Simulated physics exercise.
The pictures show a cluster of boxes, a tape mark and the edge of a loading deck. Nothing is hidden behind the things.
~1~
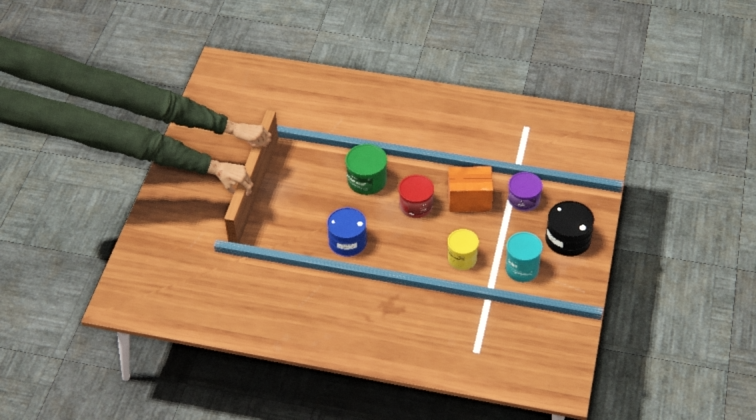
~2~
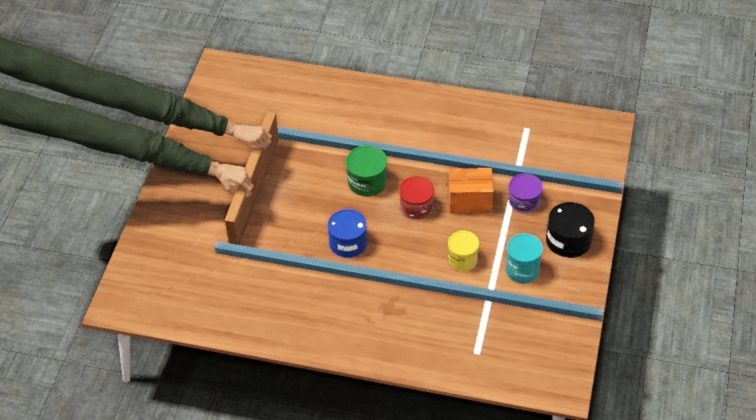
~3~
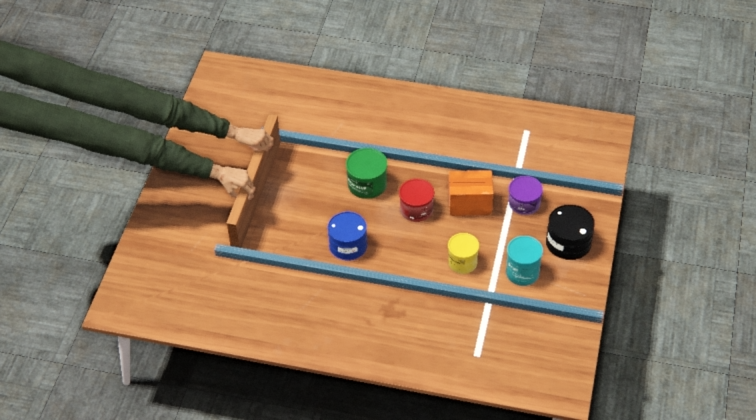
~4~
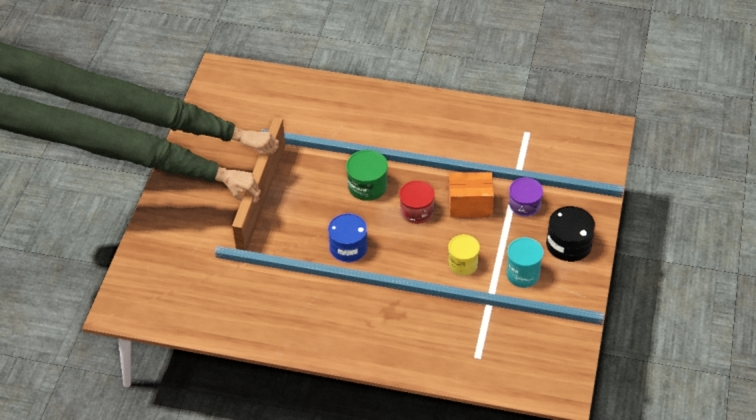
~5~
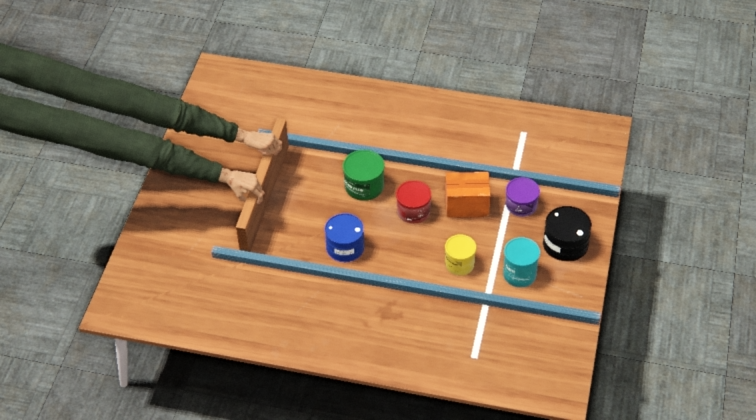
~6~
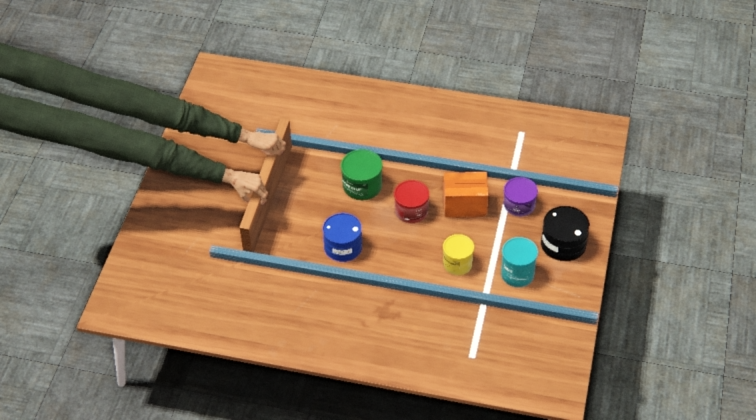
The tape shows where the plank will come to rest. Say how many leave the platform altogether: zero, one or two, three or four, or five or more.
The number that fall off is zero.
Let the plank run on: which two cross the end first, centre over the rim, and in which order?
The order is the black canister, then the purple pail.
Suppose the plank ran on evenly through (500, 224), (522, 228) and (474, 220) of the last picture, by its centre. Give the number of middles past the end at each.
It would be 0, 1 and 0.
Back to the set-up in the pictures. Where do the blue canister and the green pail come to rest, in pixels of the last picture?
The blue canister at (511, 263), the green pail at (527, 194).
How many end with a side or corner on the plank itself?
The number is 3.
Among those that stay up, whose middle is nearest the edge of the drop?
That is the black canister.
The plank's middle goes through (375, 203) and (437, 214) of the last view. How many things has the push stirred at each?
By then 3, and 6.
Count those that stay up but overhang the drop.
It comes to 1.
Soon after, none off yet; black canister at rest near (565, 234); turquoise pail at rest near (519, 263); purple pail at rest near (520, 197).
After that, none off yet; black canister at rest near (565, 234); turquoise pail at rest near (519, 263); purple pail displaced a little near (527, 199).
In the end, the number that fall off is zero.
